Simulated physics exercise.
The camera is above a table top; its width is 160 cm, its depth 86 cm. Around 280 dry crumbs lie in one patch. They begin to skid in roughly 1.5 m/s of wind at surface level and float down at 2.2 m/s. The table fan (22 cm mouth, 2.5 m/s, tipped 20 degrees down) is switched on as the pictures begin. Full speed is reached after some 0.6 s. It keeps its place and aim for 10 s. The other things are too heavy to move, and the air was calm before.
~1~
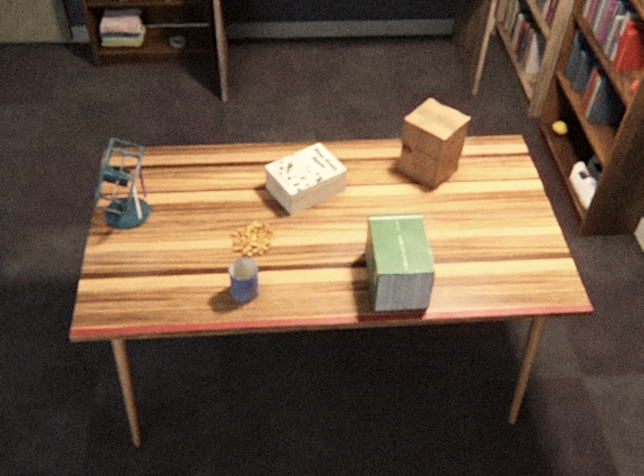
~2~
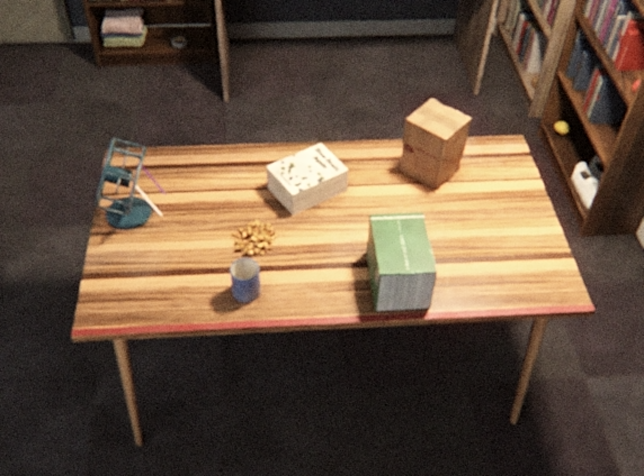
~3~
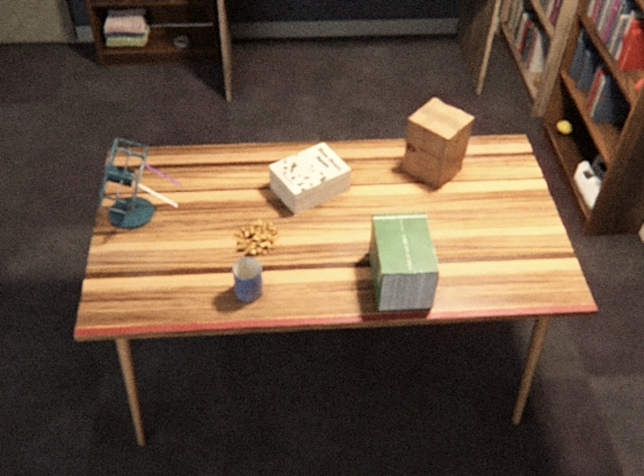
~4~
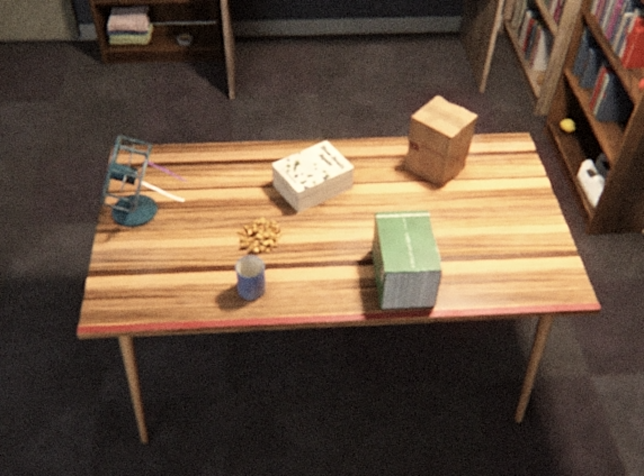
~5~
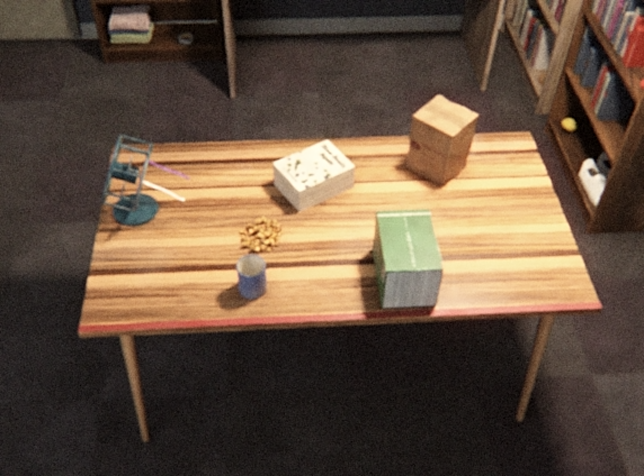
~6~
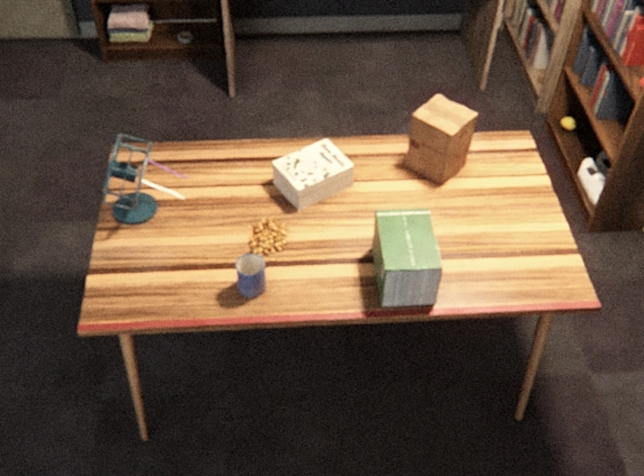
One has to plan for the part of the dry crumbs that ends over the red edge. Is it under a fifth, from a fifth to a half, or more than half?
By then above half are over the red edge.
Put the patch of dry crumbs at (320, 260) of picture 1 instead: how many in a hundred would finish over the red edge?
It would be near 80 %.
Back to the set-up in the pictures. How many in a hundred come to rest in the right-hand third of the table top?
About 2 %.
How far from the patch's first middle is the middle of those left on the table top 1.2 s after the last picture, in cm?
Roughly 40 cm.
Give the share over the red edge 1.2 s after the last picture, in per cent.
Some 70 per cent.
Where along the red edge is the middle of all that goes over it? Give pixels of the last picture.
Around (344, 319).
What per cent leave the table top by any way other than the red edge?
Some 1 per cent.
Then, 1.2 s after the last picture the count stands so, 72 % are over the red edge; the middle of those still in play is near (369, 265).
Then, 2.4 s after the last picture the count stands so, 81 % are over the red edge; the middle of those still in play is near (369, 257).
Then, 4.7 s after the last picture the count stands so, 84 % are over the red edge.
Then, 9.2 s after the last picture, at the end, 86 % are over the red edge.
